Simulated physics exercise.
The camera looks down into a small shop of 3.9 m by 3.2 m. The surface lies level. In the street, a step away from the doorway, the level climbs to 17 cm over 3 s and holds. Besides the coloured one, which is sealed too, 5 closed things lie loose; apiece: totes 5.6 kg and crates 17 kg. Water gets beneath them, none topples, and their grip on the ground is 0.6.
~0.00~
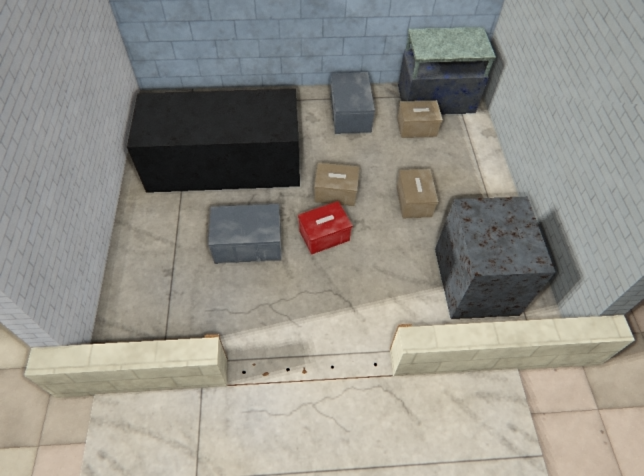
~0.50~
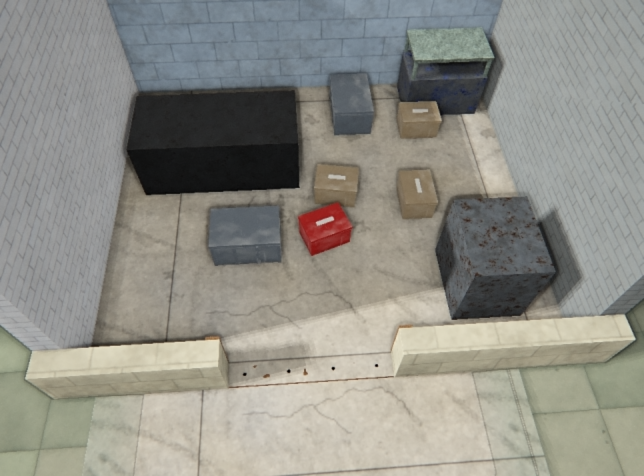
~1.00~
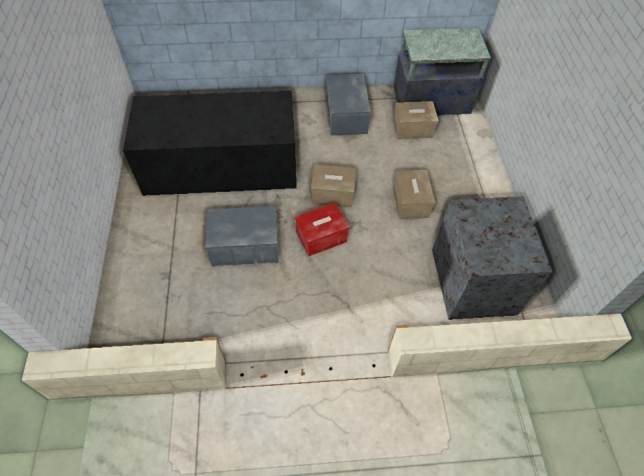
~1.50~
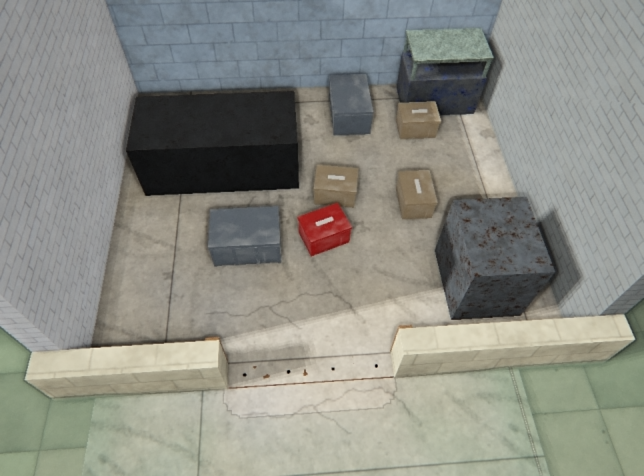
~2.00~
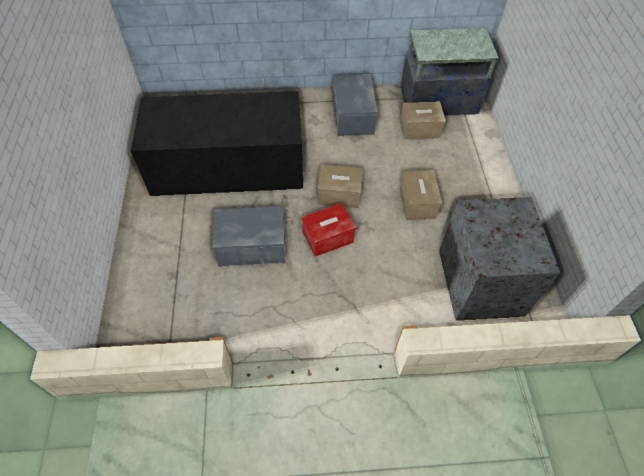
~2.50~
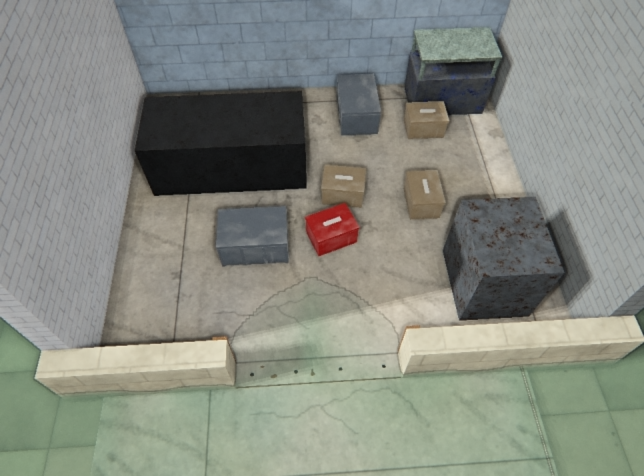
Greenish water spreads over the pale tiles of the street outside a small brick-walled shop, seen from above through its open front, then crosses the doorway in a rounded patch. Inside, a red tote sits near two grey totes and three tan boxes, with a long black block at left and a dark mottled block at right. Nothing inside shifts, while the camera sways slightly.
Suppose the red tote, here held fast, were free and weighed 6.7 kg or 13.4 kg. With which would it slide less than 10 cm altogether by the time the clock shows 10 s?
I expect that neither weight holds it.
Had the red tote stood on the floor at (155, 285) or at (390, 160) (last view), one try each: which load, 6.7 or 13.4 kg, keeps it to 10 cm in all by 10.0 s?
In turn: It takes the larger; neither is enough.
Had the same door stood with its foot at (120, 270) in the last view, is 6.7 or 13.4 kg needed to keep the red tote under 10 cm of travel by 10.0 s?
In that case neither weight holds it.
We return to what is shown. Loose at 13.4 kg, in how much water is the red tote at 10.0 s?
Roughly 11 cm.
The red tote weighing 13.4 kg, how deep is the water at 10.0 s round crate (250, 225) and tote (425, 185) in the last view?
About 9 and 13 cm.
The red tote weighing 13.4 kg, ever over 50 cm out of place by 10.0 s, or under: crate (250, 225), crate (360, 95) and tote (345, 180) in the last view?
In that order: More, under, past it.
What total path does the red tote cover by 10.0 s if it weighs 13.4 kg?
Some 100 cm in all.
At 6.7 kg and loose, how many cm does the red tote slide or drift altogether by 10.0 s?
About 300 cm.
After 3.5 s the red tote would be 17 cm from its start with 6.7 kg and 1 cm from its start with 13.4 kg; 6 cm of water round it then.
After 4.5 s the red tote would be 54 cm from its start with 6.7 kg and 29 cm from its start with 13.4 kg; 7 cm of water round it then.
After 7.0 s the red tote would be 156 cm from its start with 6.7 kg and 73 cm from its start with 13.4 kg; 6 cm of water round it then.
After 10.0 s the red tote would be 172 cm from its start with 6.7 kg and 100 cm from its start with 13.4 kg; 11 cm of water round it then.
